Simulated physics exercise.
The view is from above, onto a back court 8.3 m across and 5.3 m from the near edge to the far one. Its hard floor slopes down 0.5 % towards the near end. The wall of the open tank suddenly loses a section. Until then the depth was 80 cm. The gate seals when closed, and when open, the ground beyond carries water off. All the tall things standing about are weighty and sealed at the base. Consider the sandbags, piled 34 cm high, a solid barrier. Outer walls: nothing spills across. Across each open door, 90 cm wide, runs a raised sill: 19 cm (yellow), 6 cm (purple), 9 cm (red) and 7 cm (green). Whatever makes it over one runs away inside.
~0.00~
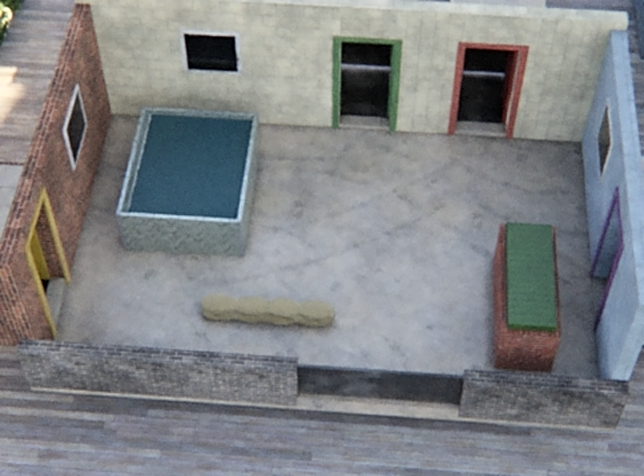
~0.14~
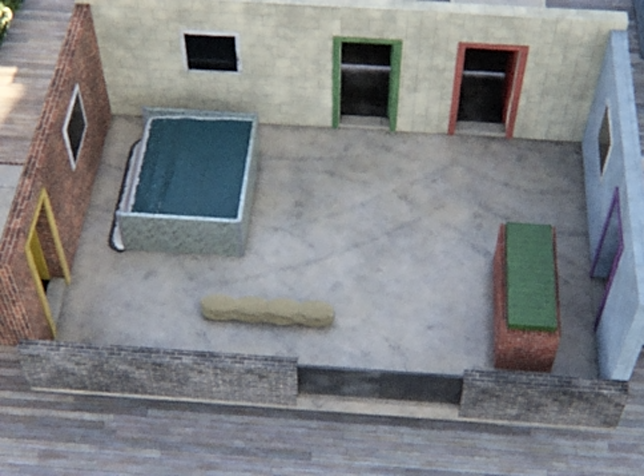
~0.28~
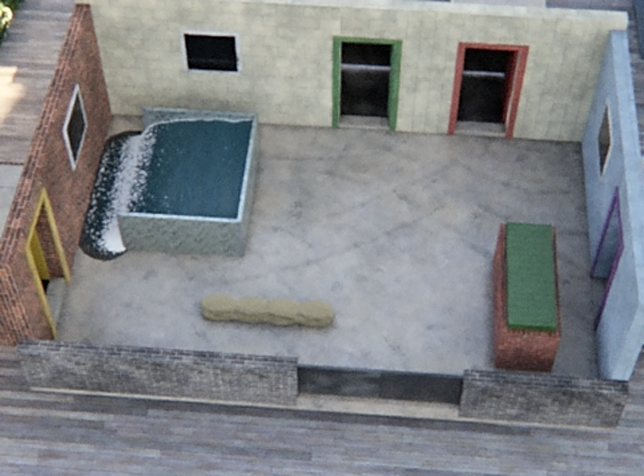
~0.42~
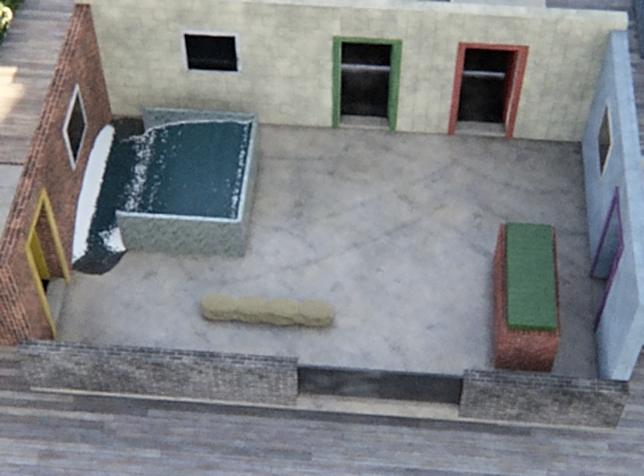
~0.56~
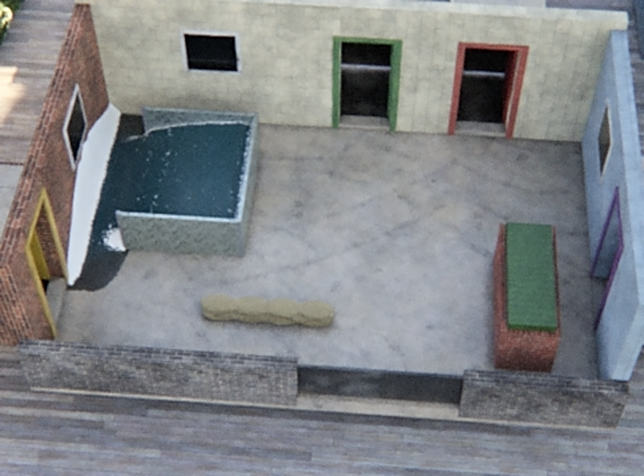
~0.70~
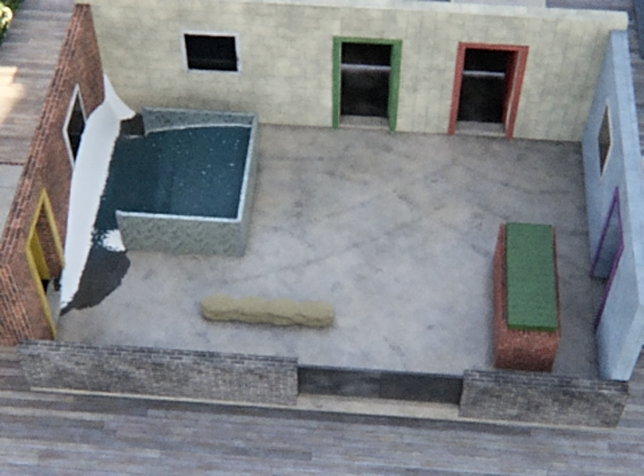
Dark water in a raised stone tank lies still in a walled court, then bursts out through the tank's left side. It pours onto the floor, foaming white, and surges against the brick wall on the left, then climbs it beside the window and spreads toward the yellow-framed doorway.
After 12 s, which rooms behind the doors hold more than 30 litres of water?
In the end yellow door: Fails to top it; purple door: Tops it; red door: Fails to top it; green door: Fails to top it.
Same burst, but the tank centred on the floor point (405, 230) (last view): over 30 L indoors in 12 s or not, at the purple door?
After that, the purple door ends up inside the limit.
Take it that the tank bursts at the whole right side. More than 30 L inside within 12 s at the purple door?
Note: Purple door, beyond the limit.
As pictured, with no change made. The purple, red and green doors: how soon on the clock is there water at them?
Doors: Purple 4.5 s / red 2.6 s / green 2.0 s.
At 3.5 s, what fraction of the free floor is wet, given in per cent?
I'd guess around 60 %.
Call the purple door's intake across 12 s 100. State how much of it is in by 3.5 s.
Fraction in by then: Around 0 per cent.
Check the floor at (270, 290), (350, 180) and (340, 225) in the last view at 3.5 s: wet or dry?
First spot not yet wet, second submerged, third not yet wet.
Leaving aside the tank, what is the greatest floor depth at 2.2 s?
Max around 44 cm.
After 1.4 s water covers 20 % of the floor and is deepest (70 cm) near (112, 116); yellow door 16 cm at the sill, 1 L in, purple door not reached, red door not reached, green door not reached.
After 2.2 s water covers 30 % of the floor and is deepest (44 cm) near (47, 366); yellow door 15 cm at the sill, 1 L in, purple door not reached, red door not reached, green door 8 cm at the sill, 0 L in.
After 3.5 s water covers 60 % of the floor and is deepest (28 cm) near (126, 230); yellow door 14 cm at the sill, 2 L in, purple door not reached, red door 4 cm at the sill, 0 L in, green door 8 cm at the sill, 5 L in.
After 7.0 s water covers 90 % of the floor and is deepest (20 cm) near (537, 401); yellow door 10 cm at the sill, 3 L in, purple door 17 cm at the sill, 27 L in, red door 2 cm at the sill, 0 L in, green door 5 cm at the sill, 6 L in.
After 12.0 s water covers 95 % of the floor and is deepest (13 cm) near (394, 133); yellow door 6 cm at the sill, 3 L in, purple door 10 cm at the sill, 118 L in, red door 8 cm at the sill, 6 L in, green door 9 cm at the sill, 6 L in.
